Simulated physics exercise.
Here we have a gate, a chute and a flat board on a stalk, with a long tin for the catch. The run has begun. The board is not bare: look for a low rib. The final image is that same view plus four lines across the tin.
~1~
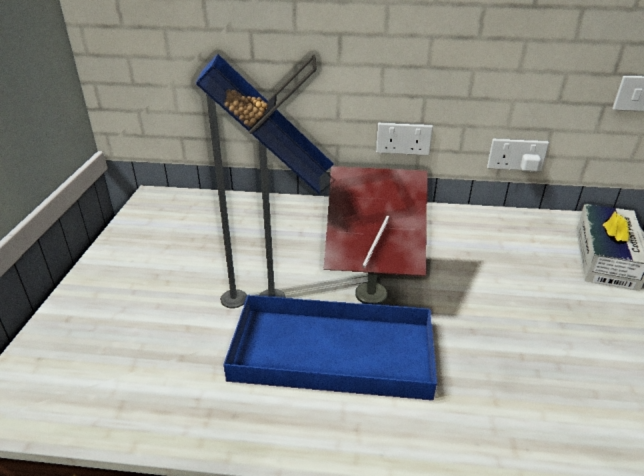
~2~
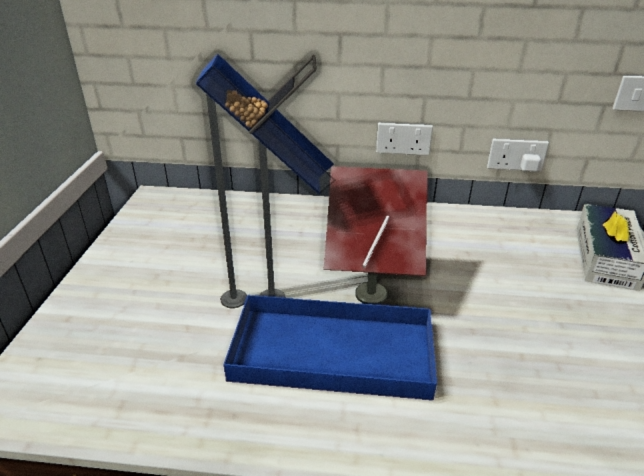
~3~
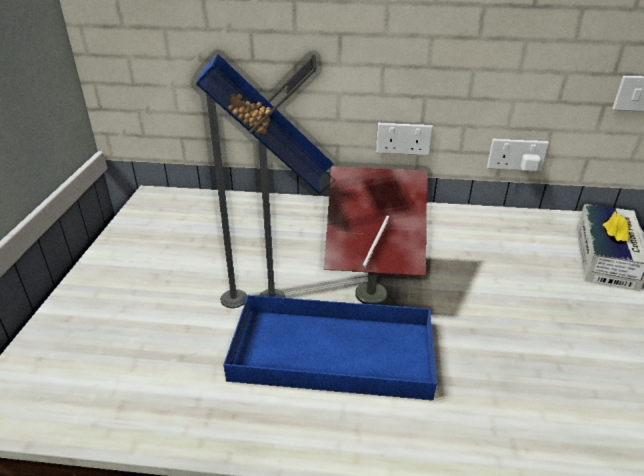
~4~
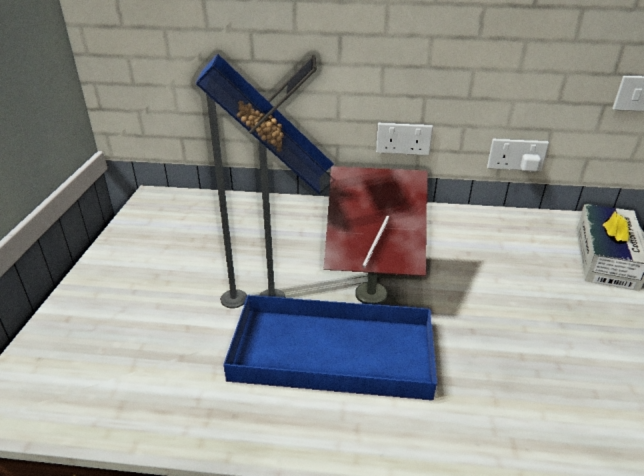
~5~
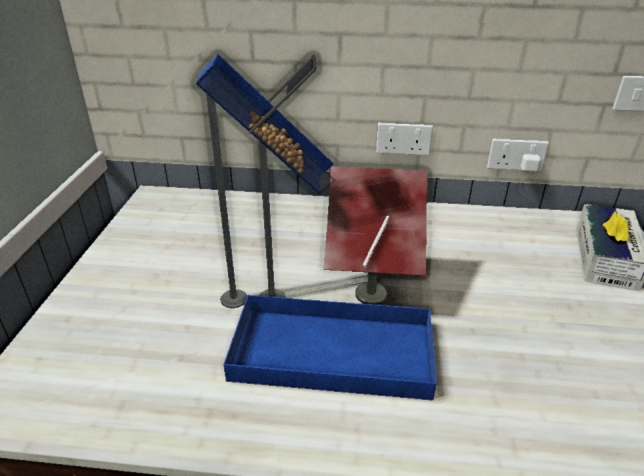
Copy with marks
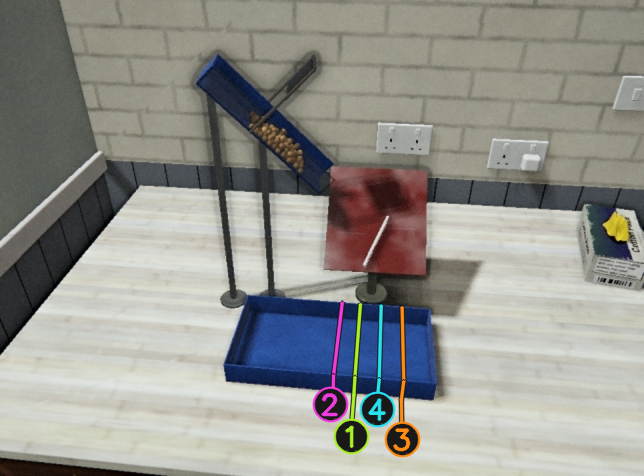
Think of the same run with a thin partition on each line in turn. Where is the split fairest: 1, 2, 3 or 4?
The best line is 2.
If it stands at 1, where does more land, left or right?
Left.
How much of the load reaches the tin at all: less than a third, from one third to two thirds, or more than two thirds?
More than two thirds.
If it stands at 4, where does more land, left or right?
Left.
On the marked copy, line 1 crosses the front rim at (354, 376); line 2 crosses the front rim at (333, 374); line 3 crosses the front rim at (403, 380); line 4 crosses the front rim at (379, 378).
With 1, of what is caught, most on the left of the divider, a small part on the right.
With 2, of what is caught, about half on the left of the divider, about half on the right.
With 3, of what is caught, all on the left of the divider, none on the right.
With 4, of what is caught, most on the left of the divider, a small part on the right.
